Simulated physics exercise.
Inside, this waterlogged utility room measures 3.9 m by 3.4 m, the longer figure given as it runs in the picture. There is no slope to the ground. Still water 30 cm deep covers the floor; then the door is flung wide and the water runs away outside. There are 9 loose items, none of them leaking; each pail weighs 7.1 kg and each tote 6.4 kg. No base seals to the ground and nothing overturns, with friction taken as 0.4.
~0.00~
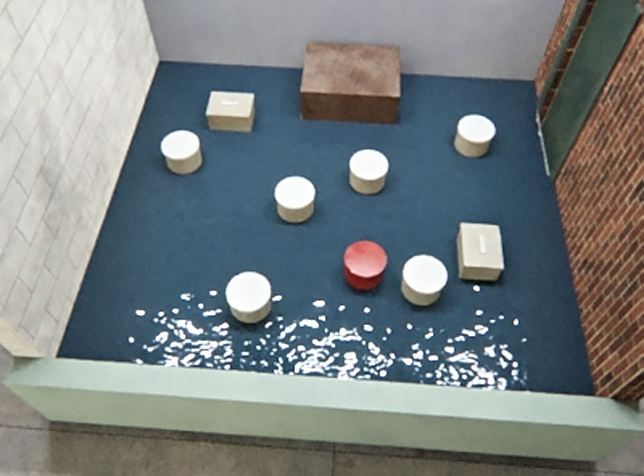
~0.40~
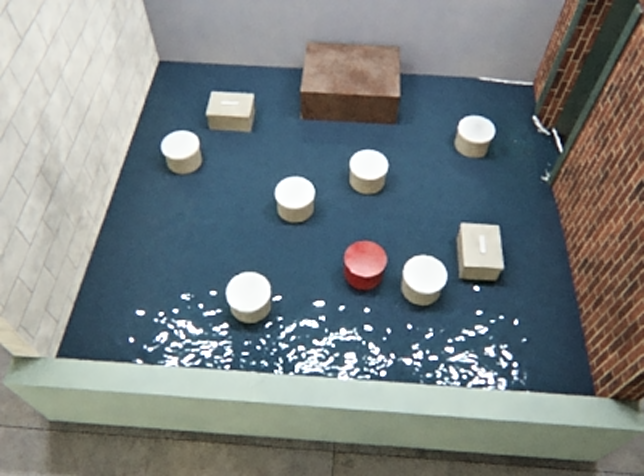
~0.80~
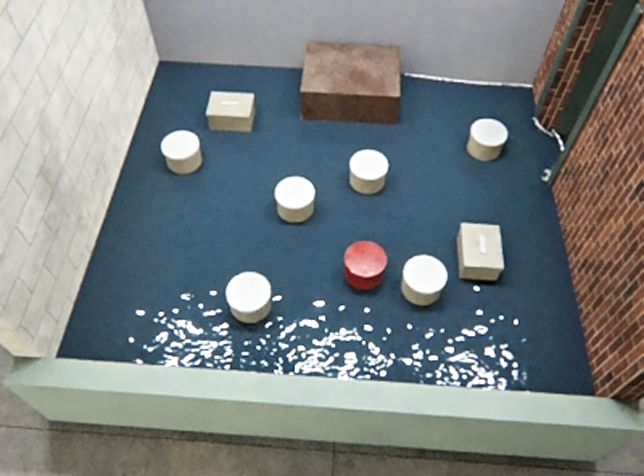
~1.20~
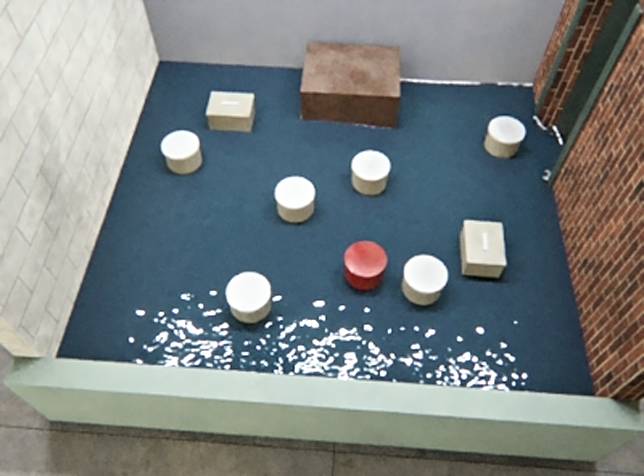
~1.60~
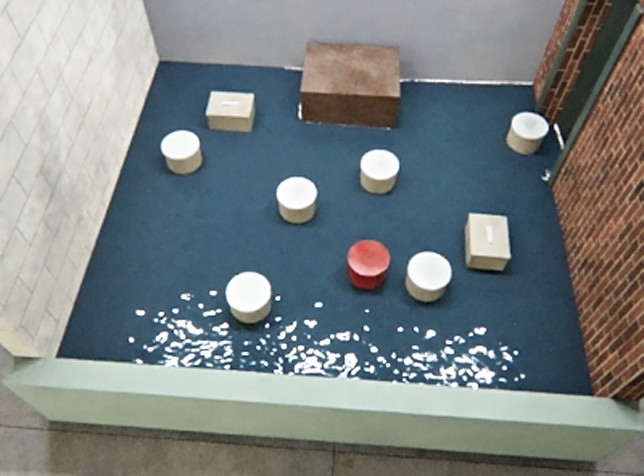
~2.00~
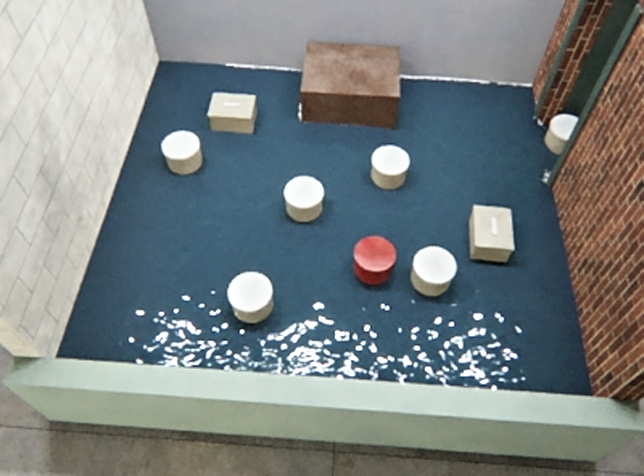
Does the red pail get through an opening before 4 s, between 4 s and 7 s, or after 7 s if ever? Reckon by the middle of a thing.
After 7 s, or never.
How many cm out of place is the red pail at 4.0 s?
Around 50 centimetres.
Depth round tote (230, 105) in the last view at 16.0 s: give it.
I'd say some 14 cm.
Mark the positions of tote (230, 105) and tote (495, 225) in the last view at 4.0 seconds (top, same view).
About (256, 118) for the first and (531, 172) for the second.
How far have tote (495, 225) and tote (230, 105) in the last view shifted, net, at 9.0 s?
First named - washed out; second named - 80 cm.
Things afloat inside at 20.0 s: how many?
The count is 2.
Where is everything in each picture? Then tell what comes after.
The first frame shows the red pail at (366, 259) floats; 30 cm deep round most things; 0 of 9 have shifted.
The second frame shows the red pail at (366, 259) floats; 30 cm deep round most things; 0 of 9 have shifted.
The third frame shows the red pail at (366, 259) floats; 30 cm deep round most things; 1 of 9 have shifted.
The fourth frame shows the red pail at (366, 259) floats; about 3530 L in view; 2 of 9 have shifted.
The fifth frame shows the red pail at (369, 258), afloat, 3 cm from its start; 28 cm deep round most things; 4 of 9 have shifted.
The sixth frame shows the red pail at (375, 254) floats, 10 cm from its start; about 3410 L in view; 6 of 9 have shifted.
After 4.0 s the red pail is near (427, 239), 0.5 m from its start, afloat; 1 of 9 are out; 8 afloat.
After 9.0 s the red pail is near (497, 186), 1.4 m from its start, afloat; 4 of 9 are out; 5 afloat.
After 16.0 s the red pail has gone out (at 10.7 s); 6 of 9 are out; 3 afloat.
After 20.0 s the red pail has gone out (at 10.7 s); 7 of 9 are out; 2 afloat.
